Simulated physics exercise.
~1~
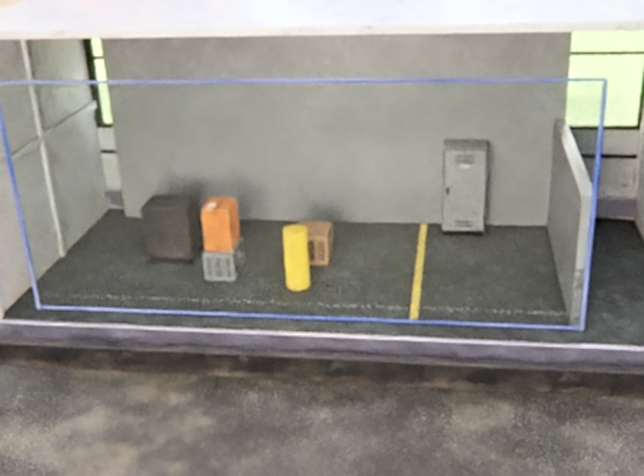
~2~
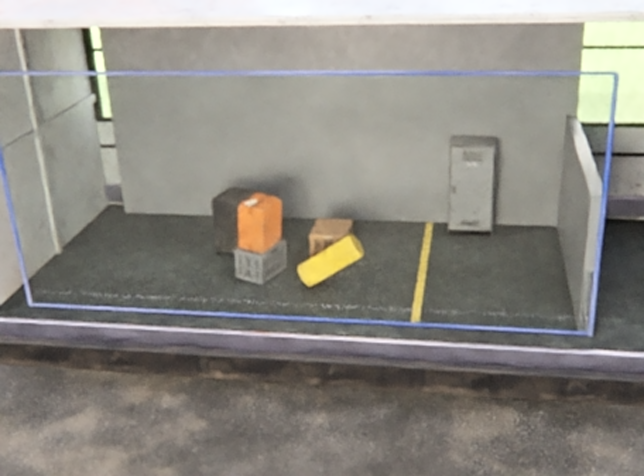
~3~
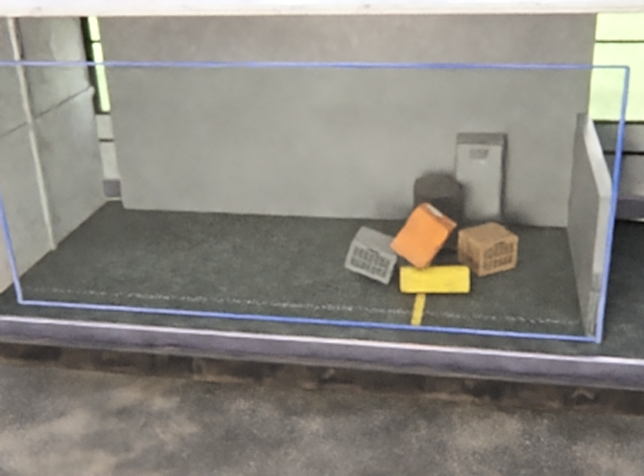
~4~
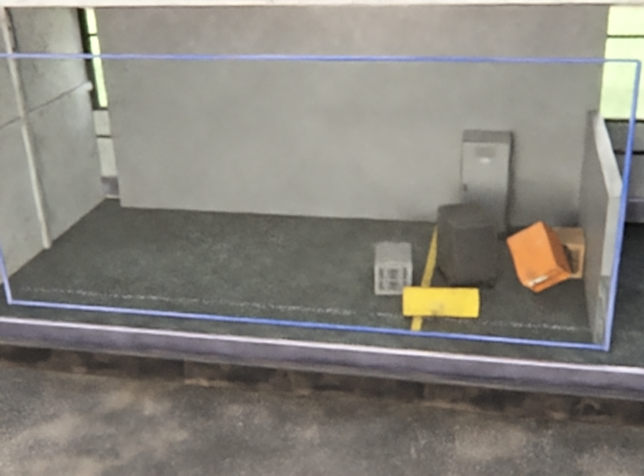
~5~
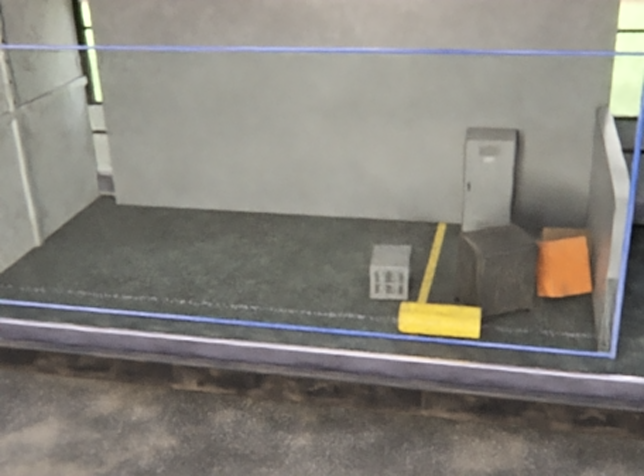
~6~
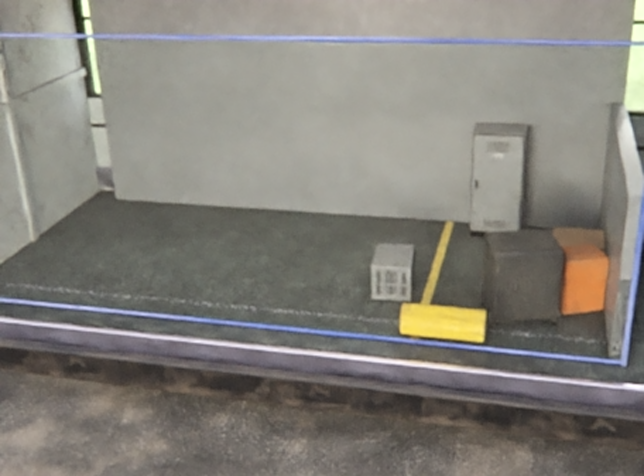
Loose cargo slides across the dark floor of a grey-walled bay, seen from the front and slightly above as the view drifts a little sideways. A black case, an orange pack on a grey crate, a brown crate and an upright yellow roll begin left of a yellow line, with a grey locker beyond it. Everything shifts right, and the roll tips onto its side. The pack tumbles over the line toward the right wall, joined by the brown crate and black case. Finally, the grey crate rests short of the line, the roll lies across its near end, and the case and pack sit beside the wall, the brown crate hidden.
